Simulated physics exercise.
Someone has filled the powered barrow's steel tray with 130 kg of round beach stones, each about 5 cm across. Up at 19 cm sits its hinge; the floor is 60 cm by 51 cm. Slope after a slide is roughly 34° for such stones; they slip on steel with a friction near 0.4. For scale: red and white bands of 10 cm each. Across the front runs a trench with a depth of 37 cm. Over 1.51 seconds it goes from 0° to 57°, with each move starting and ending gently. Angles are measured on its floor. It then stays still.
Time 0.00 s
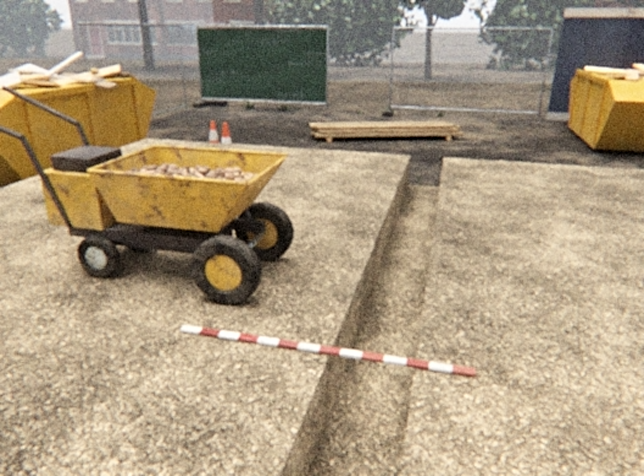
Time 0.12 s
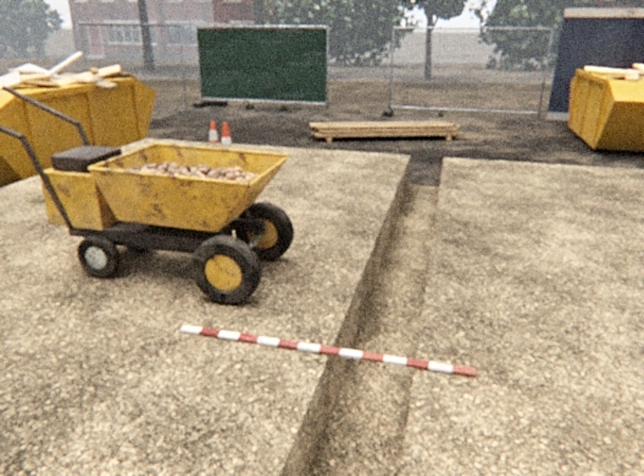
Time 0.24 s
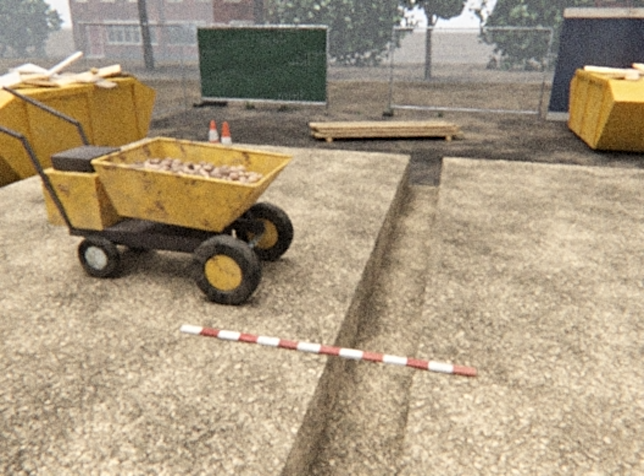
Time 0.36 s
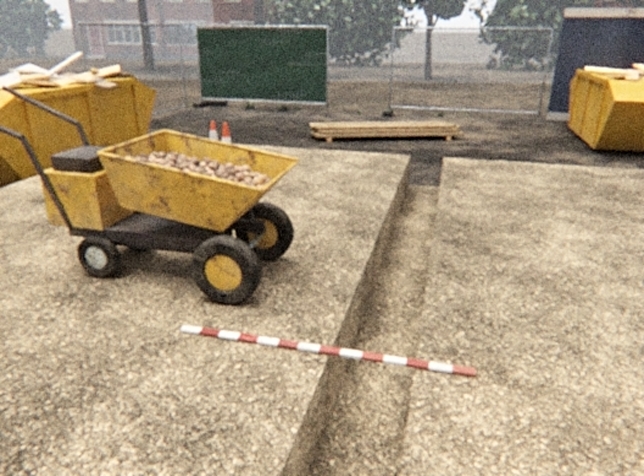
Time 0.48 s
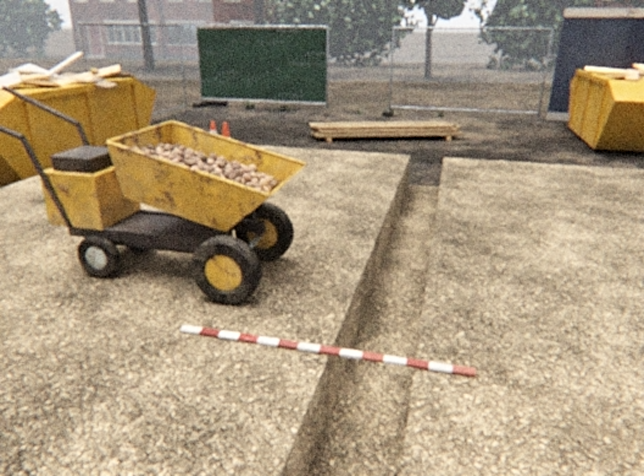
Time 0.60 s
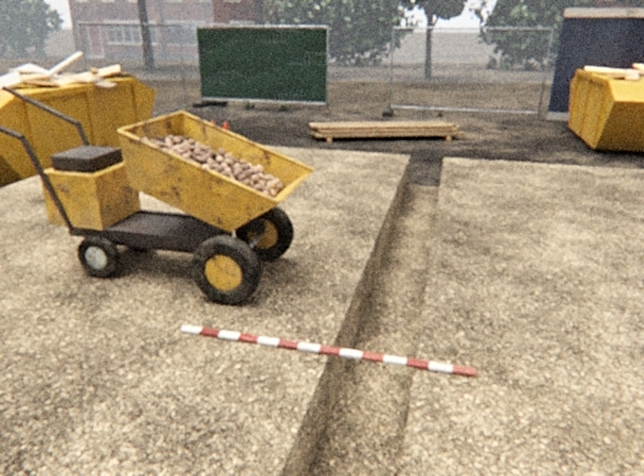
We see a yellow powered barrow loaded with round stones standing beside a trench, near a red and white banded pole; its tray starts level, then tilts steadily toward the right, its rear rising while the wheels stay still.
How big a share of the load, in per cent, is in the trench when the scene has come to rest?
A share of about 57 percent.
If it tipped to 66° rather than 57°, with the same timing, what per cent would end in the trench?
Around 95 per cent would finish in the trench.
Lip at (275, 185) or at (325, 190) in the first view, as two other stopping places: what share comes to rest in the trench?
The first gives about 65 percent and the second about 35 percent.
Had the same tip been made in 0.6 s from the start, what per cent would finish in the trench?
Trench share: Approx. 60%.
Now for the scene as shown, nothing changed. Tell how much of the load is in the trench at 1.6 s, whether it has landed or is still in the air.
About 10 per cent by then.
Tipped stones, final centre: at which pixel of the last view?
Their middle lands near (382, 343).
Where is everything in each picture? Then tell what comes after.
In the first frame, the tray is at 0°, its lip at (247, 184); the top of the load is at (187, 171).
In the second frame, lip at (249, 185), floor tilted 1°, highest stones at (188, 170); the stones move at 0.1 m/s on average.
In the third frame, the tray is at 4°, its lip at (254, 187); the top of the load is at (168, 164); the stones move at 0.3 m/s on average.
In the fourth frame, lip at (261, 190), floor tilted 8°, highest stones at (167, 158); the stones move at 0.4 m/s on average.
In the fifth frame, lip at (269, 196), floor tilted 14°, highest stones at (167, 150); the stones move at 0.4 m/s on average.
In the sixth frame, lip at (279, 203), floor tilted 20°, highest stones at (176, 142); the stones move at 0.5 m/s on average.
After 1.1 s the floor is at 48°; 100 % in the tray; the foremost stones are at (306, 223).
After 1.6 s the floor is at 57°; 80 % in the tray, 8 % short of the trench, 11 % in the trench; the foremost stones are at (395, 329).
After 2.0 s the floor is at 57°; 57 % in the tray, 8 % short of the trench, 35 % in the trench; the foremost stones are at (415, 355).
After 3.9 s the floor is at 57°; 32 % in the tray, 11 % short of the trench, 57 % in the trench; the foremost stones are at (415, 351).
